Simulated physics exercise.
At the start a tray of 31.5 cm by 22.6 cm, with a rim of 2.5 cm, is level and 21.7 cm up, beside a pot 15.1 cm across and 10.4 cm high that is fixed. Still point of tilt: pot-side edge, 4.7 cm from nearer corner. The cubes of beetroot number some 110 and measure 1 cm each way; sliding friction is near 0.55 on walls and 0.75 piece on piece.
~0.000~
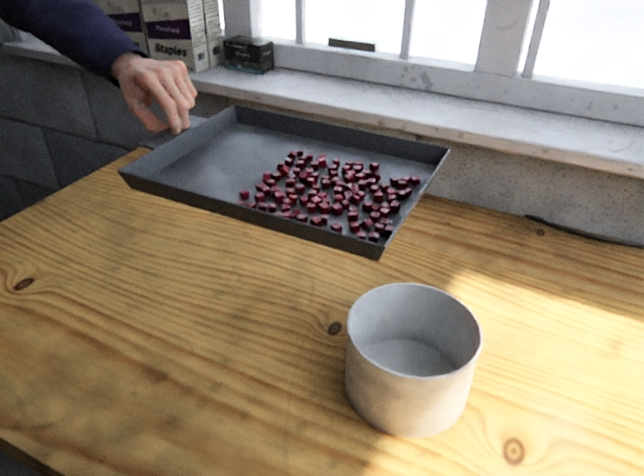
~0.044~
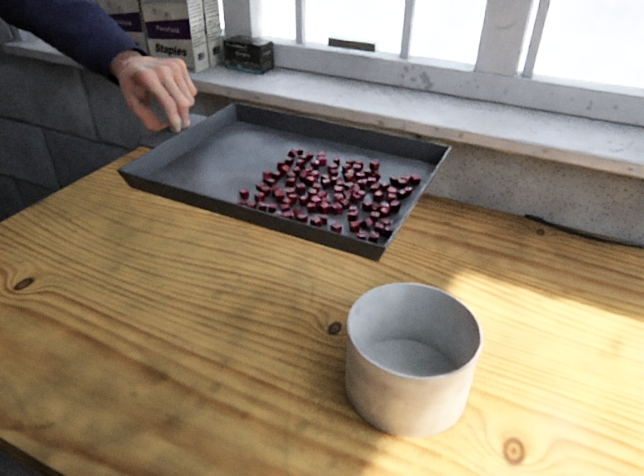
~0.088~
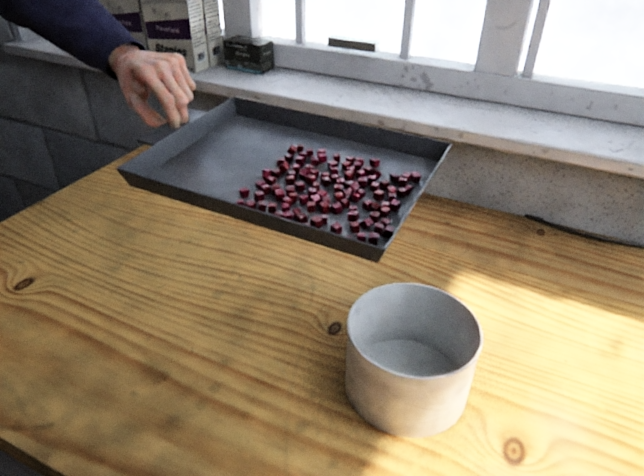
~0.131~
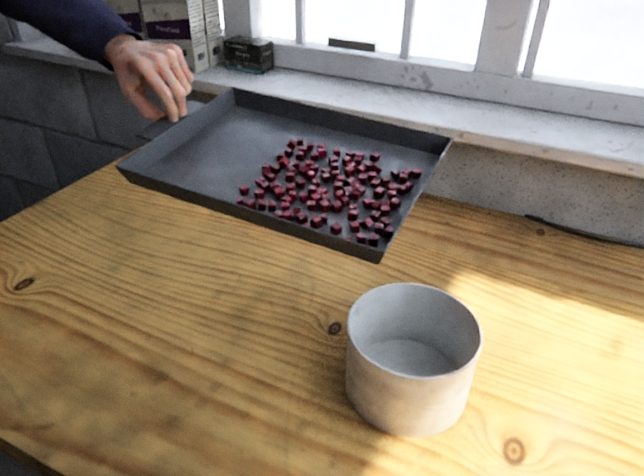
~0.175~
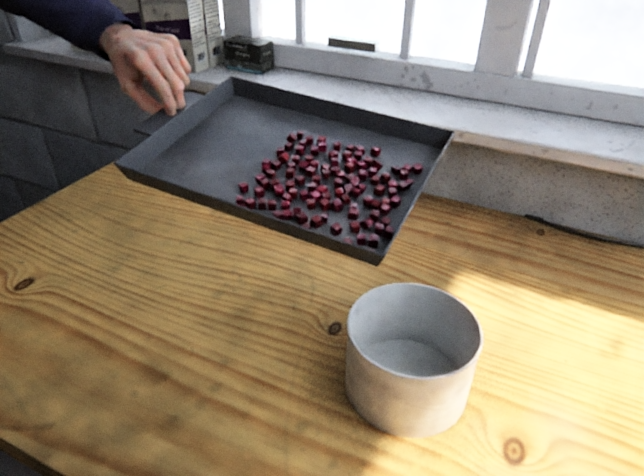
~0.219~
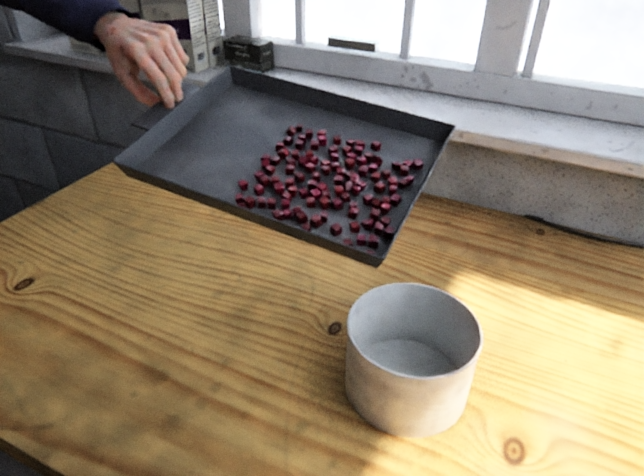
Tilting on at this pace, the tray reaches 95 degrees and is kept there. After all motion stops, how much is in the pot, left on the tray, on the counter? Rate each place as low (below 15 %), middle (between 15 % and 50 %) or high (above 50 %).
Ratings: Pot middle; left on the tray low; counter high.
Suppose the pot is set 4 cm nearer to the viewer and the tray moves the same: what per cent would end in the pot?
Result after the change: About 65 in a hundred.
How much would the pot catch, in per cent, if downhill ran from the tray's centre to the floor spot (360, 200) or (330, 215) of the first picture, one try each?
I'd put it at roughly 70 per cent for the first tilt and roughly 55 per cent for the second.
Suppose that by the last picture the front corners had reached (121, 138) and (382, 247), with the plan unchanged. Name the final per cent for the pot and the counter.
That works out as pot 65 and counter 35.
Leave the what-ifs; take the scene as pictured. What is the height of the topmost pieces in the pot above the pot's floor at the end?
It gets to about 1.5 cm.
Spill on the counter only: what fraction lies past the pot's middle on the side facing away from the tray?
Share past the middle: Roughly 30 percent.
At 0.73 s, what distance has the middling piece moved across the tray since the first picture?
6 cm.
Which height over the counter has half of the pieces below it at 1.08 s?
Height: Around 22 cm.
Then, at 0.73 s, tilt 51 degrees; the tray holds 100 %, the pot 0 %.
After 1.08 s, tilt 78 degrees; the tray holds 80 %, the pot 5 %.
After 1.51 s, tilt 95 degrees; the tray holds 10 %, the pot 25 %.
At rest (2.8 s), pot 40 %, tray 0 %, counter 60 %.
